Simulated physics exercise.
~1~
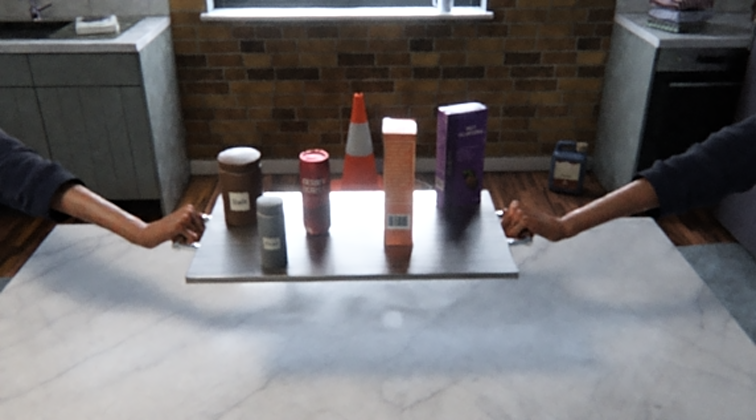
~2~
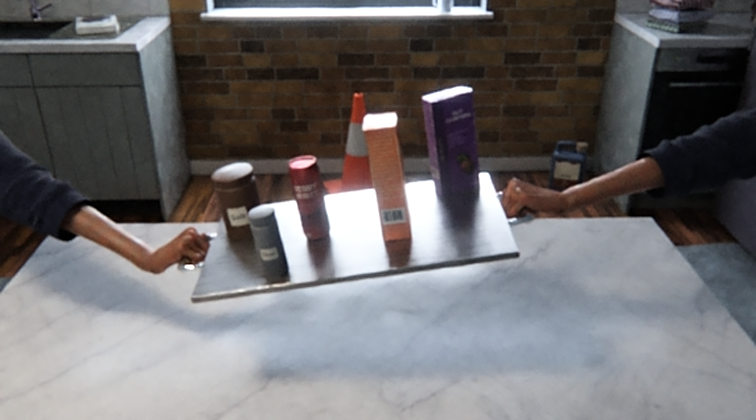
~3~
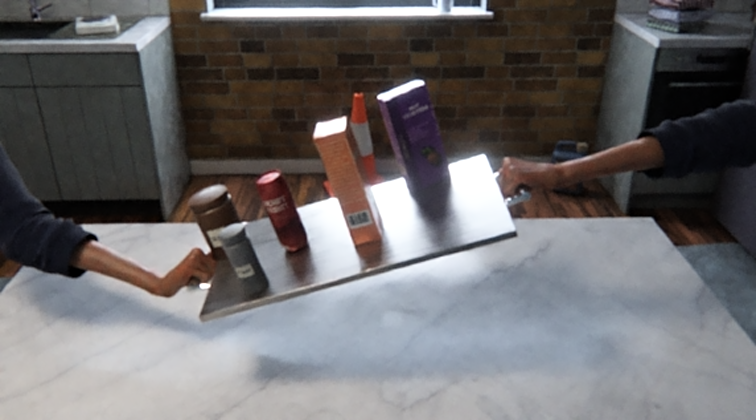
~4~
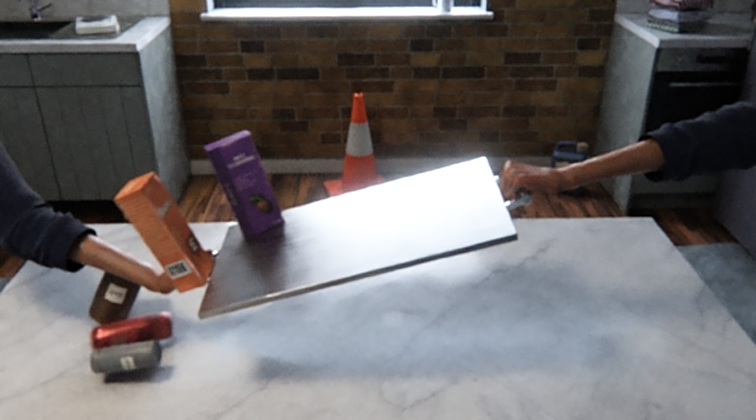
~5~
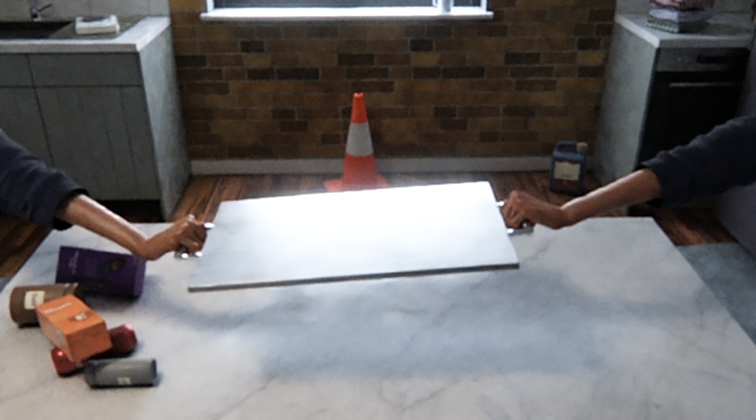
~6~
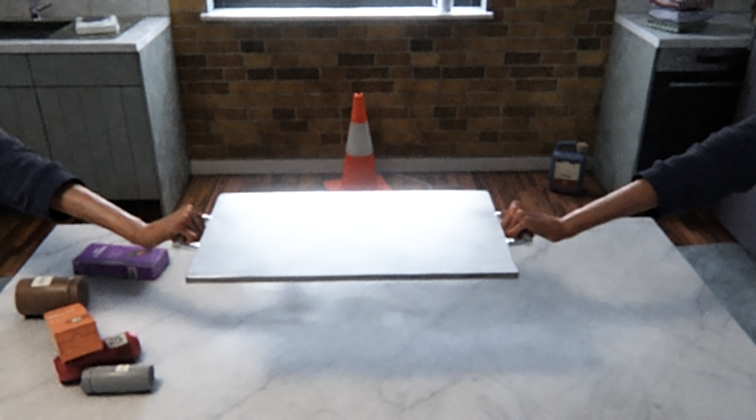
Two hands tilted a tray down to the left until the brown jar, grey shaker and red can slid off, followed by the orange carton and purple packet, then levelled it, empty, with all five items lying on the marble table.
